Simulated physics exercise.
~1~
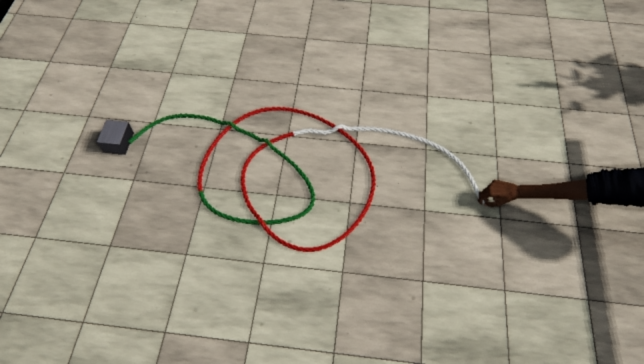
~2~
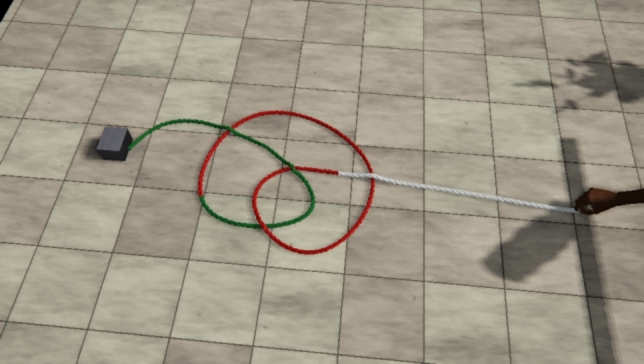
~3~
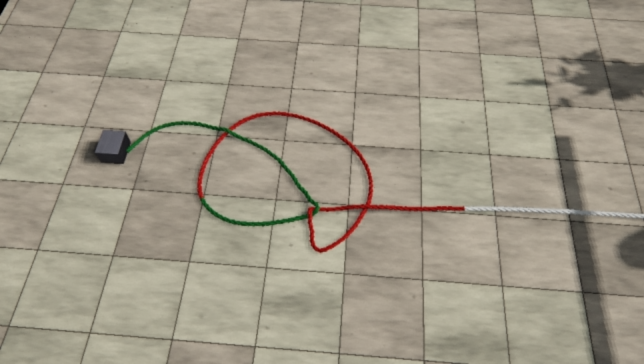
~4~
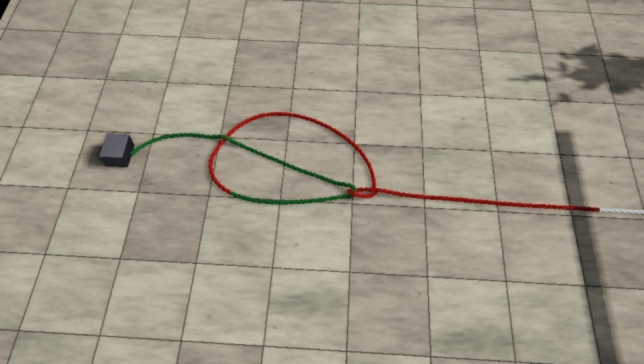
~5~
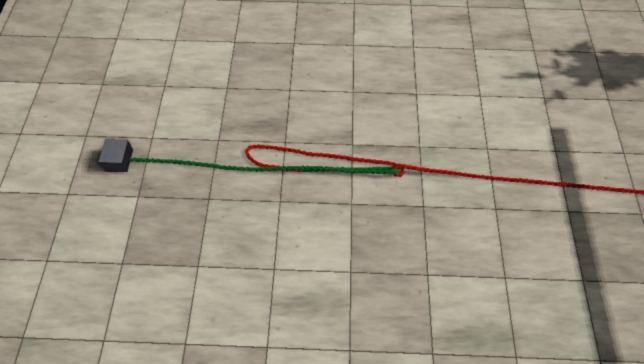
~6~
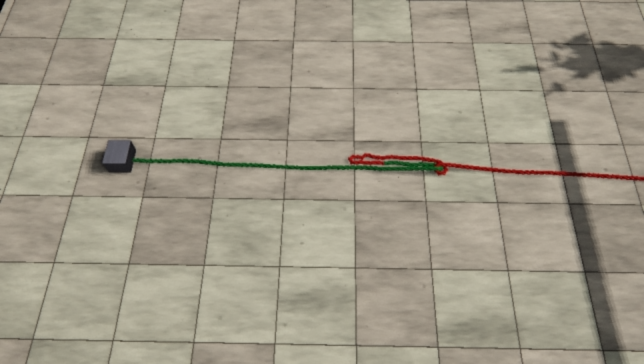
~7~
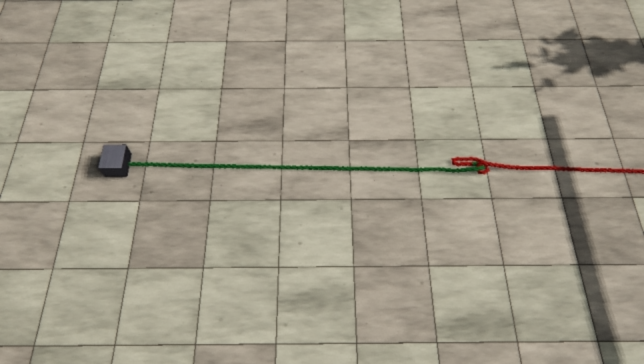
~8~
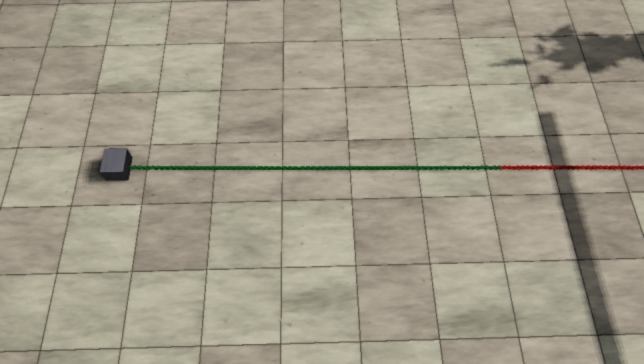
To begin with, a rope coloured green, red and white lies in overlapping loops on a tiled floor, its left end fixed to a small dark block while a hand holds the white right end. The hand draws that end to the right and passes out of view, and the inner red loop shrinks to a sharp corner. The remaining large loop then narrows and flattens into a long, thin fold. As the pull continues, the fold slides rightward along the rope and shortens to a tiny kink. Finally the kink comes out, leaving the green and red rope straight, with no knot.
